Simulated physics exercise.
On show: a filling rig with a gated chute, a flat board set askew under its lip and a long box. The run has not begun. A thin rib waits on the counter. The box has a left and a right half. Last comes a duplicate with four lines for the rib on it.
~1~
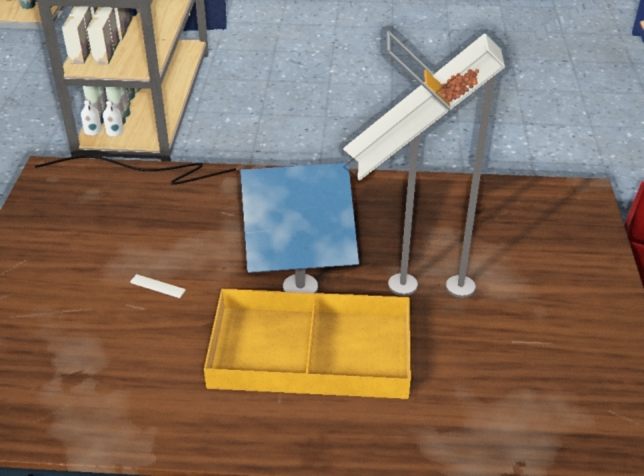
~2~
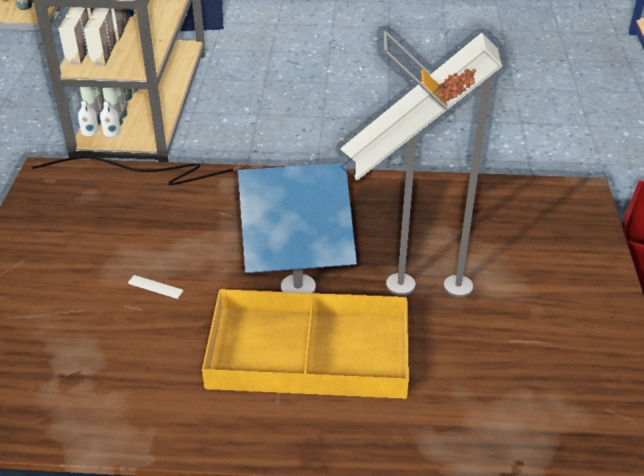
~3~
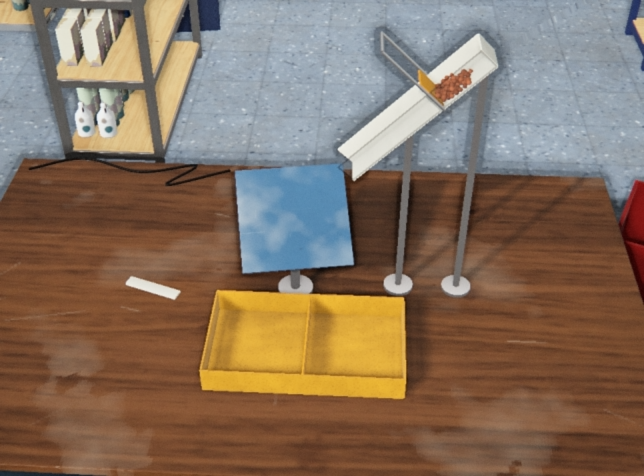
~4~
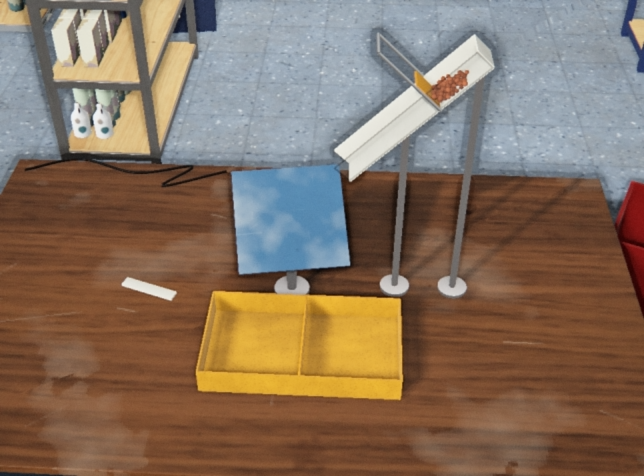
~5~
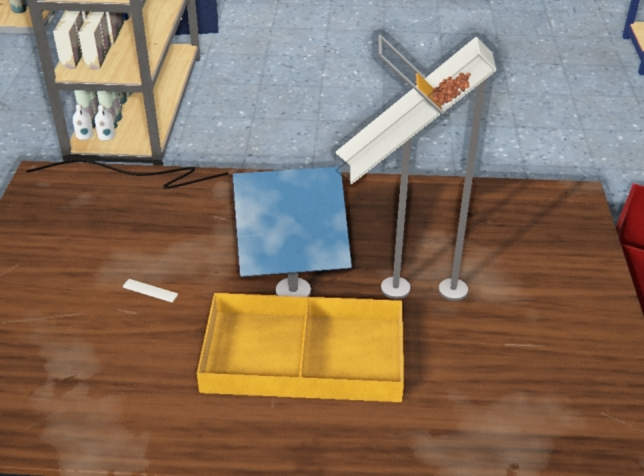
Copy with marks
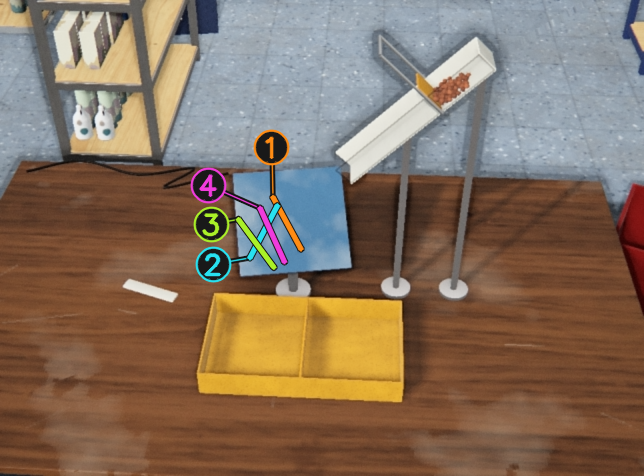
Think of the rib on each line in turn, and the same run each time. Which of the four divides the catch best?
It is 4.
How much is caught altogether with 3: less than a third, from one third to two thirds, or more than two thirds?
More than two thirds.
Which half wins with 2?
Left.
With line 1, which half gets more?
Right.
On the marked copy, line 1 from (272, 197) to (301, 248); line 2 from (277, 205) to (249, 257); line 3 from (238, 219) to (273, 267); line 4 from (260, 208) to (284, 261).
With 1, of what is caught, about a tenth in the left half, the larger part in the right.
With 2, of what is caught, the larger part in the left half, roughly a quarter in the right.
With 3, of what is caught, the larger part in the left half, roughly a quarter in the right.
With 4, of what is caught, roughly two thirds in the left half, roughly a third in the right.
